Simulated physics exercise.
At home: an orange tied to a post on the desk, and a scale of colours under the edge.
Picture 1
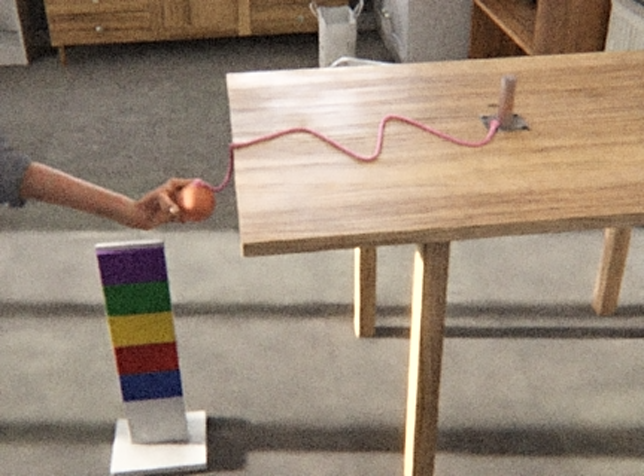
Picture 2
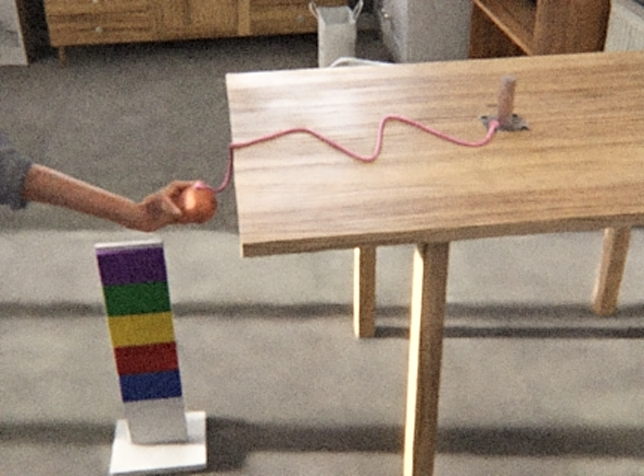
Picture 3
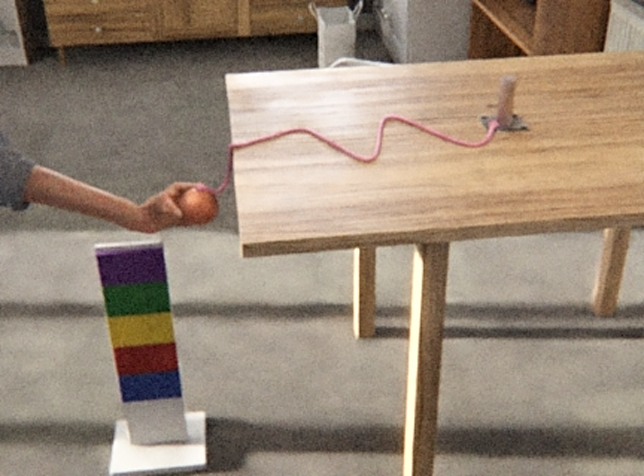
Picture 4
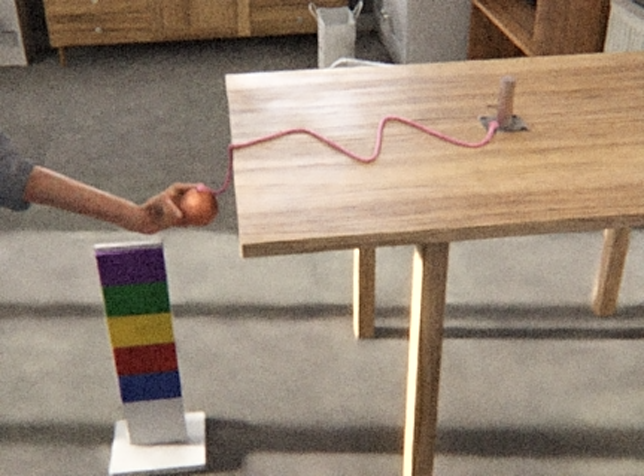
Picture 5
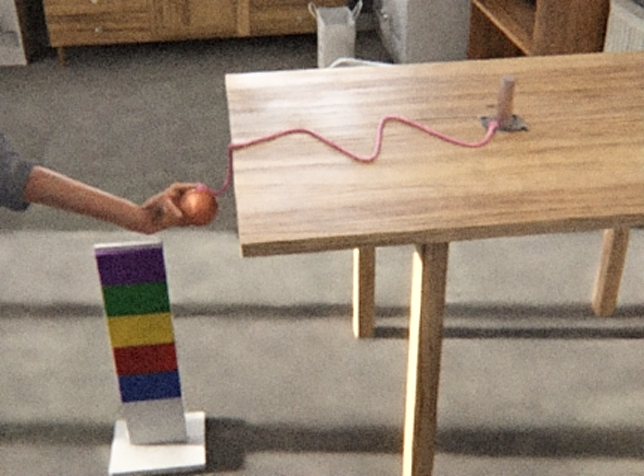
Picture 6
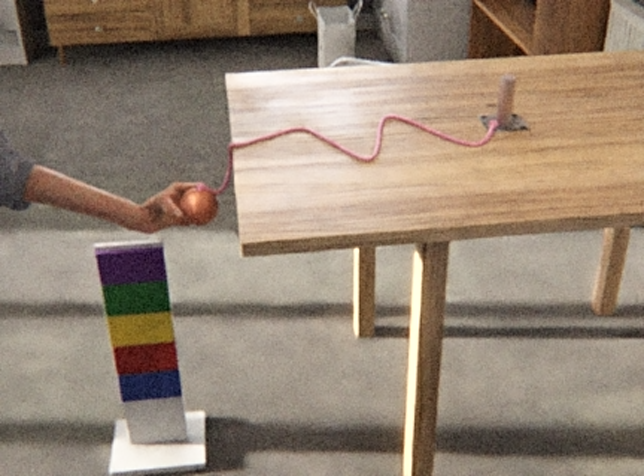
Beside a wooden desk, a hand holds an orange tied to a pink cord, barely moving.
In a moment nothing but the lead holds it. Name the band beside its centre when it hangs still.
At blue.
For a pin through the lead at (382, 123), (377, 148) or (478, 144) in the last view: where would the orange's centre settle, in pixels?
Near (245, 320), (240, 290) and (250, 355).
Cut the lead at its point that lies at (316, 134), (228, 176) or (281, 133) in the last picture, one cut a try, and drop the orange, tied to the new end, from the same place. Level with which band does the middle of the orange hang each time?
It would be purple; red; green.
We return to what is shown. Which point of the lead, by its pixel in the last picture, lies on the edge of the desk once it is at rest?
Near (373, 158).
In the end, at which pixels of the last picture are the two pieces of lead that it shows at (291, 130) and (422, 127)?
They go to (239, 253) and to (372, 133).
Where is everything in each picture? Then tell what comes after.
The first picture shows orange (196, 203); purple (132, 268); green (137, 300); yellow (142, 330); red (147, 359); blue (151, 387).
The second picture shows orange (198, 205); lead through (485, 142) (410, 122) (379, 142) (331, 142) (261, 139).
The third picture shows orange (199, 207).
The fourth picture shows orange (199, 207); lead through (485, 143) (409, 123) (379, 143) (331, 143) (260, 140).
The fifth picture shows orange (199, 207).
The sixth picture shows orange (199, 207); lead through (485, 142) (409, 122) (379, 142) (331, 142) (260, 139).
Soon after, orange near (257, 363); level with blue.
After that, orange near (244, 371); level with blue.
In the end, orange near (250, 371); level with blue. Its centre hangs level with the blue band.
